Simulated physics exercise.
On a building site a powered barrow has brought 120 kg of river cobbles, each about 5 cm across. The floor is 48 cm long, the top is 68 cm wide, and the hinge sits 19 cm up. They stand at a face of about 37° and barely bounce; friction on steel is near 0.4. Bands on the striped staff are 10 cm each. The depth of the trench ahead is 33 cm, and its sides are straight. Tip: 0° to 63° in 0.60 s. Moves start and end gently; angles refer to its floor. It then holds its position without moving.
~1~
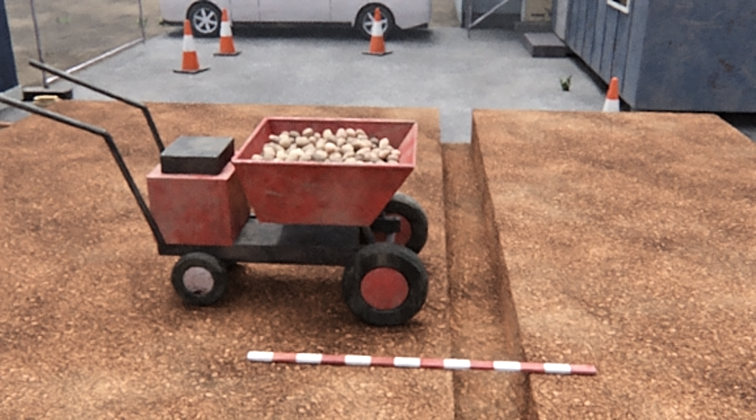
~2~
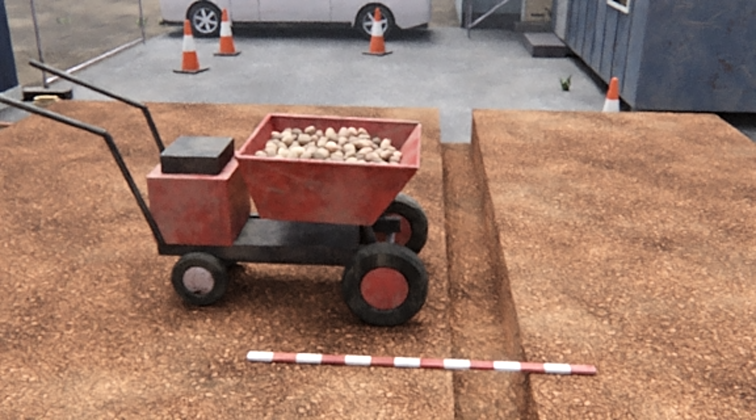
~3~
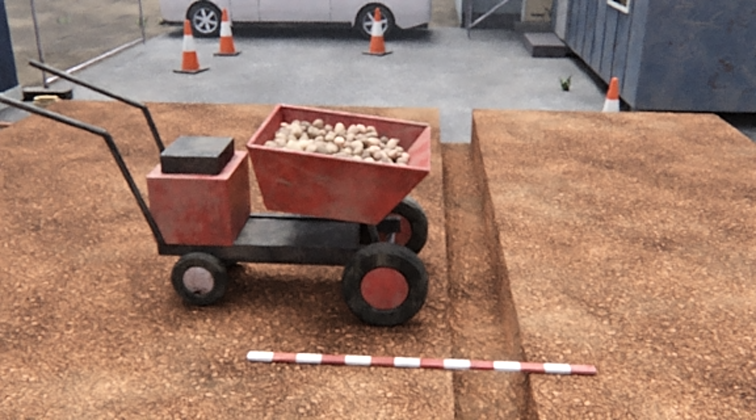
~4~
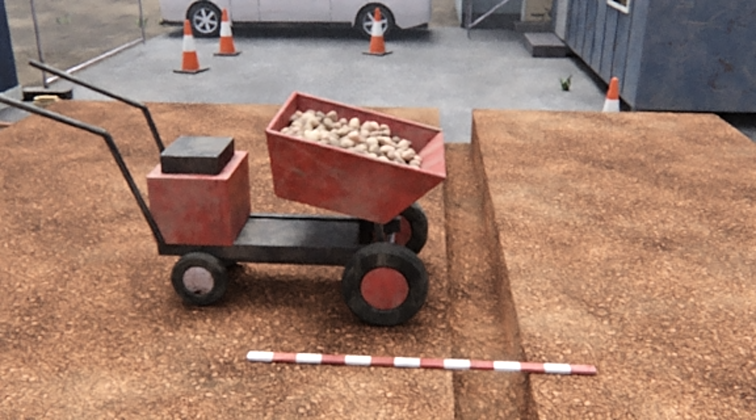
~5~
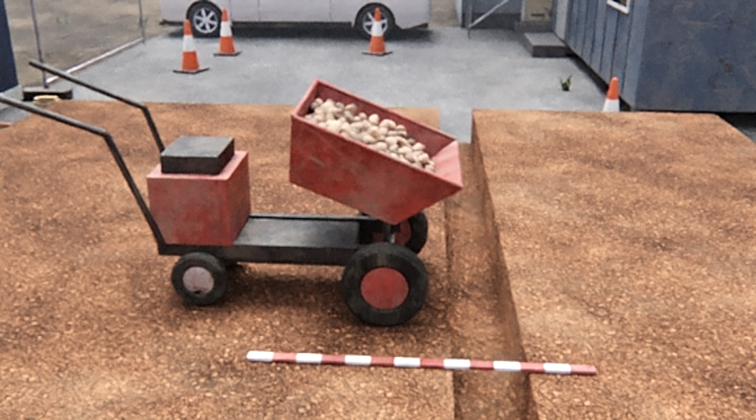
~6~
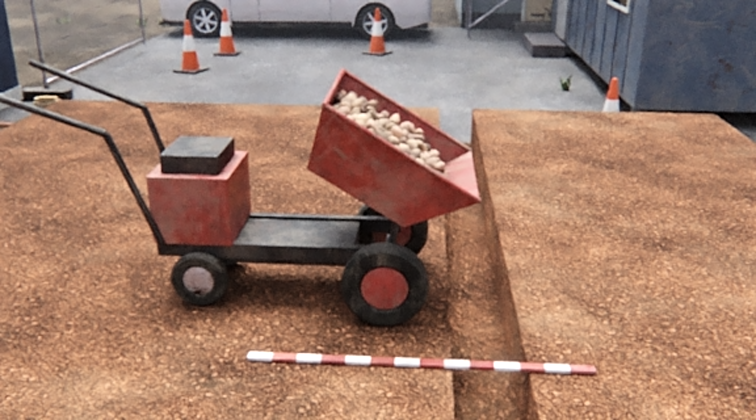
On a building site of reddish-brown gravelly ground, seen from slightly above by a still camera, a narrow straight-sided trench runs away towards grey paving. A red powered barrow with black handles stands left of it, its tray loaded with pale rounded stones, behind a red-and-white staff and before orange cones and a parked vehicle. The tray slowly tilts rightwards, rear end rising, while the barrow stays put.
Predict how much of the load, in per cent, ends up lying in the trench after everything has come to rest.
Roughly 10 per cent of it.
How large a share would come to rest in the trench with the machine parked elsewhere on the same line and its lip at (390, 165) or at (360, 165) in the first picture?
Roughly 20 in a hundred, then 35 in a hundred.
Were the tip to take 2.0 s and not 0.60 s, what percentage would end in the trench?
That would give about 20 percent.
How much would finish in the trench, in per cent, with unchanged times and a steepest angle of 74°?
Roughly 10 percent.
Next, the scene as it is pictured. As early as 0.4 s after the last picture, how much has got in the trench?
By then, around 0 percent.
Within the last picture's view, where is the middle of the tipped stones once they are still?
The tipped stones centre close to (578, 292).
Then, 0.1 s after the last picture the floor is at 53°, 100 % in the tray; the foremost stones are at (486, 214).
Then, 0.4 s after the last picture the floor is at 63°, 83 % in the tray, 1 % in the trench, 15 % past the trench; the foremost stones are at (577, 293).
Then, 0.7 s after the last picture the floor is at 63°, 41 % in the tray, 59 % past the trench; the foremost stones are at (724, 304).
Then, 2.7 s after the last picture the floor is at 63°, 25 % in the tray, 10 % in the trench, 65 % past the trench; the foremost stones are past the picture's edge.
